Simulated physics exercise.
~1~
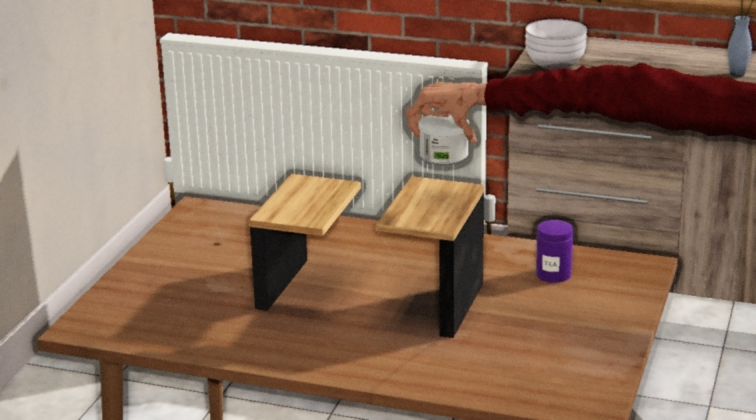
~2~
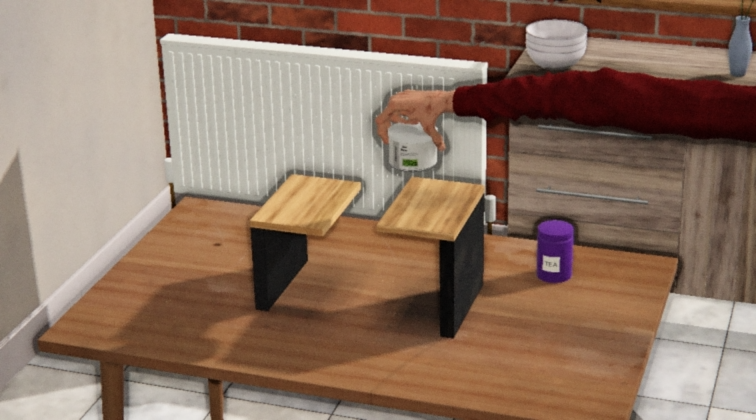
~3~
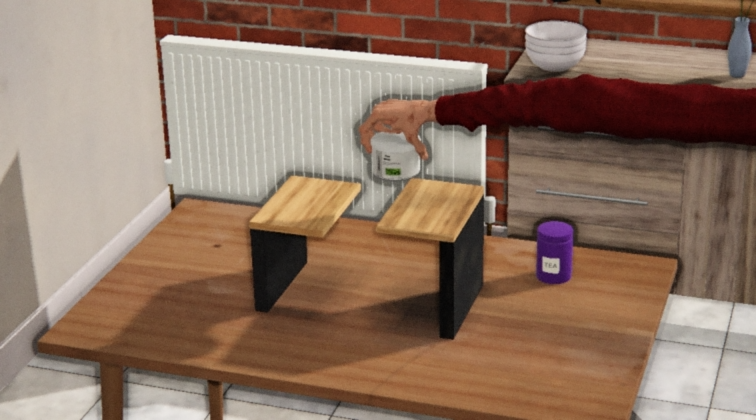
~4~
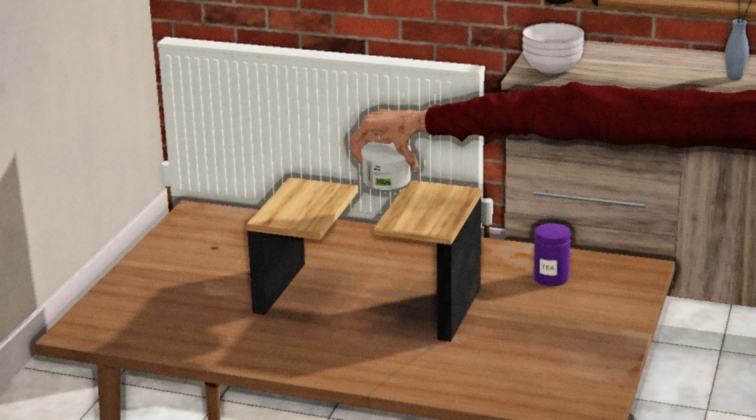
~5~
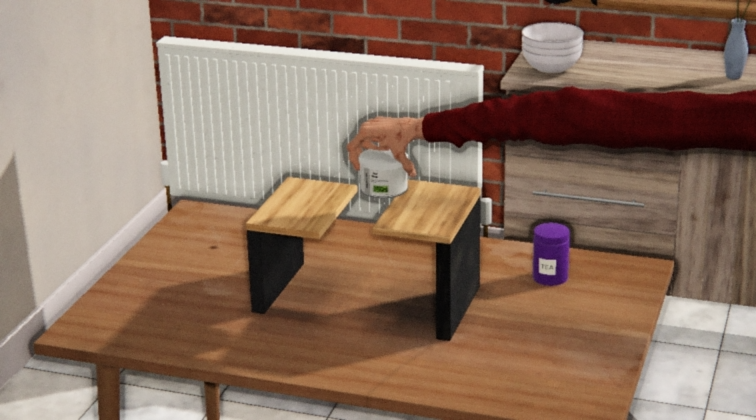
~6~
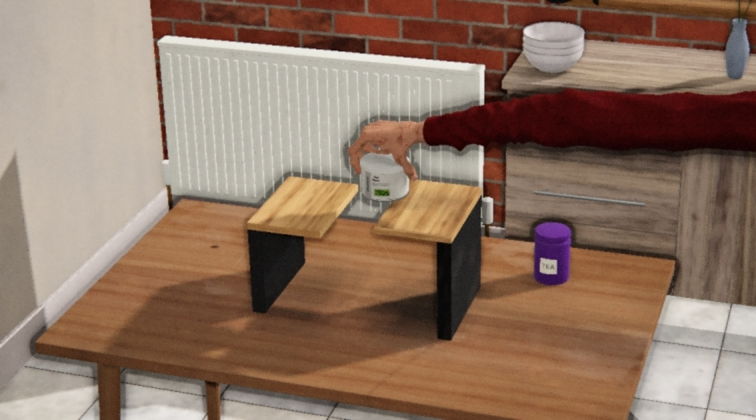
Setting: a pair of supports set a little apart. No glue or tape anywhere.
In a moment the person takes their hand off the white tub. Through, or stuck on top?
It comes out below.
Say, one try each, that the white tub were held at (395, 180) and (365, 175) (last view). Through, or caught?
Stuck, then Through.
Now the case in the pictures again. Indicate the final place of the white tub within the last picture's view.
Pretty much around (373, 280), I'd say.
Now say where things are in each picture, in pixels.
In the first frame, being brought over the gap; white tub (444, 139); purple jar (554, 251).
In the second frame, being brought over the gap; white tub (413, 147); purple jar (555, 251).
In the third frame, being brought over the gap; white tub (396, 156); purple jar (555, 253).
In the fourth frame, being brought over the gap; white tub (386, 166); purple jar (552, 255).
In the fifth frame, being brought over the gap; white tub (384, 173); purple jar (551, 254).
In the sixth frame, poised above the slot; white tub (385, 176); purple jar (552, 254).
Then, 0.30 s after the last picture, white tub tipped 58° from how it was near (372, 200).
Then, 0.40 s after the last picture, white tub on its side near (361, 249).
Then, 0.50 s after the last picture, white tub on its side near (367, 274).
At rest, tipped over on the stand or table, white tub; purple jar in place. Seen from the same camera at the end, white tub near (373, 280). The tub goes down the gap.
